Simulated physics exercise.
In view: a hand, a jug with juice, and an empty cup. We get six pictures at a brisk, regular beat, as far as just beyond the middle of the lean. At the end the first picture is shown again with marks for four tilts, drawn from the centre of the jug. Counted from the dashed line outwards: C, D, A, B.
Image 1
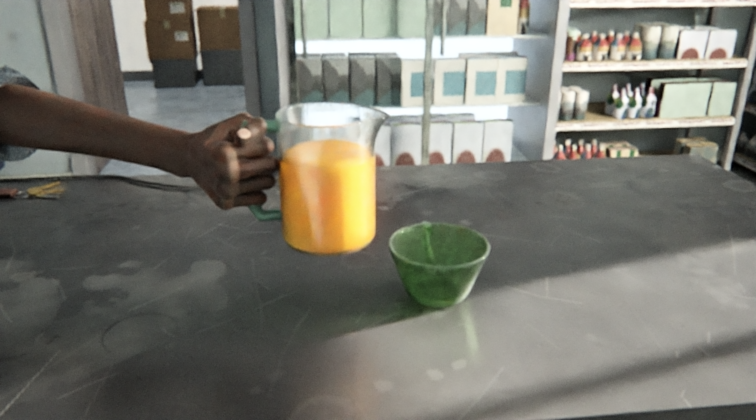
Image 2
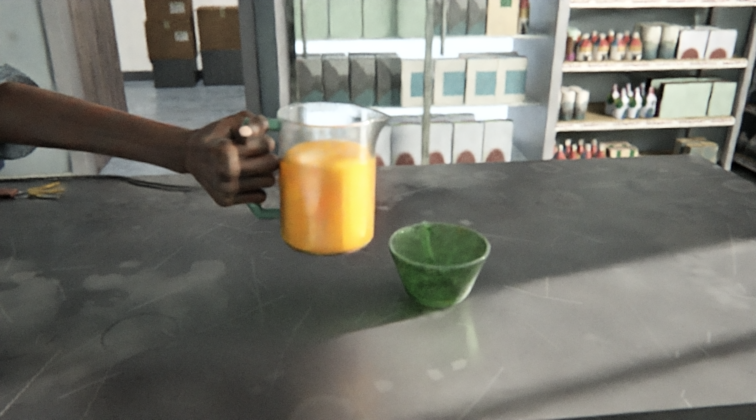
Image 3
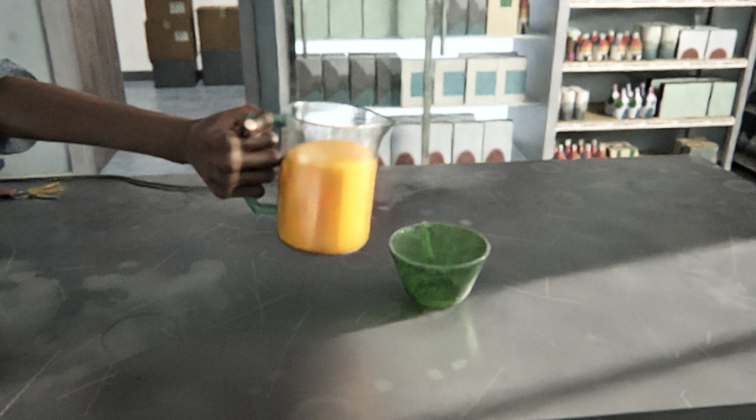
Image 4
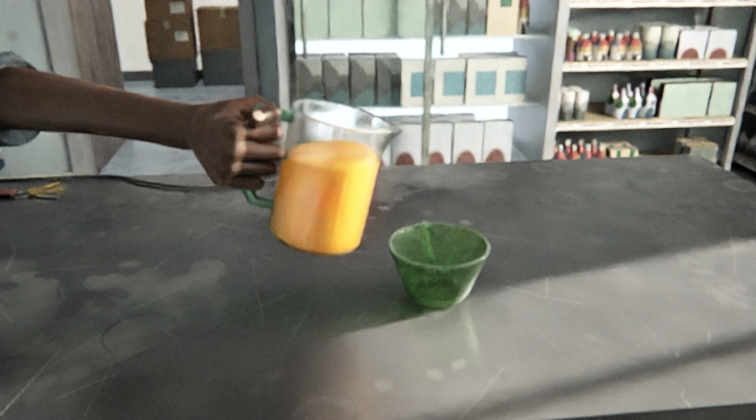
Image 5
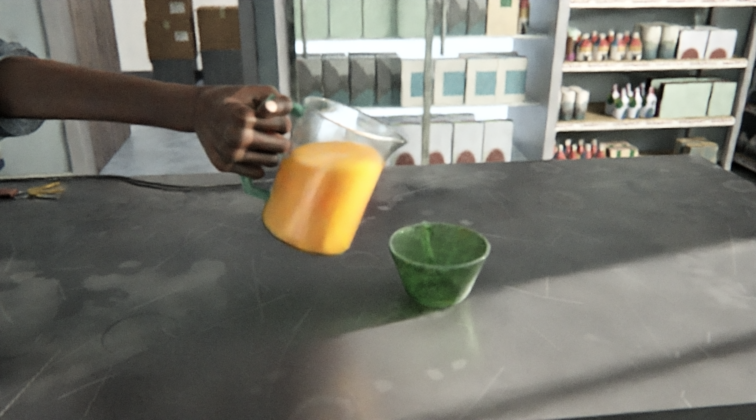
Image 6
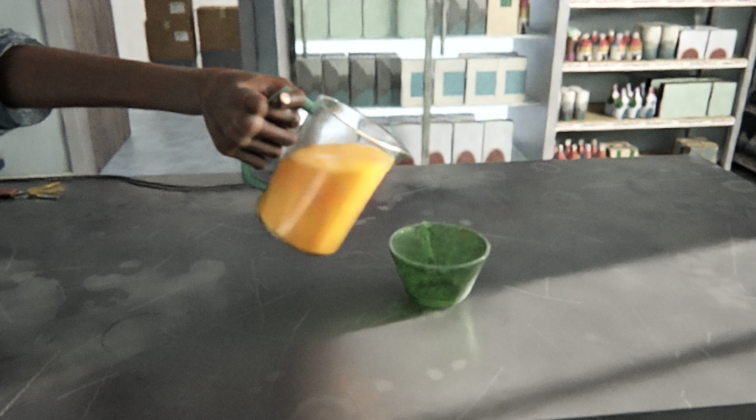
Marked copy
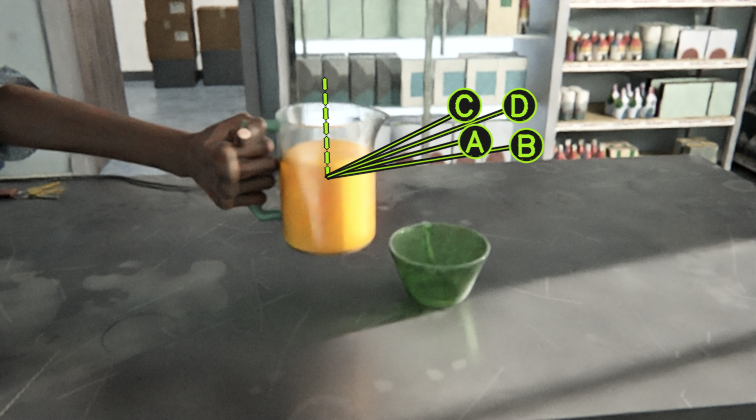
A hand holds a glass jug of orange juice and tilts it rightward above a table.
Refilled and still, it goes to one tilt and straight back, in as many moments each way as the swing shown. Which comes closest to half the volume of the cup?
C.
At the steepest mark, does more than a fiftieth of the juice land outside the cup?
Yes, it does.
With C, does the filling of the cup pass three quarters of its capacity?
No.
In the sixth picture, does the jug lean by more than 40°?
No.
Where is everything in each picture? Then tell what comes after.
Upright, lip at (387, 115); rim of the cup round (439, 243); nothing has left yet, in the first picture.
Upright, lip at (389, 116); nothing has left yet, in the second picture.
Tipped about 6°, lip at (394, 121); nothing has left yet, in the third picture.
Tipped about 13°, lip at (400, 130); nothing has left yet, in the fourth picture.
Tipped about 22°, lip at (406, 141); nothing has left yet, in the fifth picture.
Tipped about 32°, lip at (410, 153); nothing has left yet, in the sixth picture.
On the marked copy, A at (458, 142); B at (509, 147); C at (450, 116); D at (503, 111).
With A, the cup ends with about 62 % of what it can hold; 21 % of the juice is spilt.
With B, the cup ends with about 64 % of what it can hold; 32 % of the juice is spilt.
With C, the cup ends with about 49 % of what it can hold; 5 % of the juice is spilt.
With D, the cup ends with about 60 % of what it can hold; 10 % of the juice is spilt.
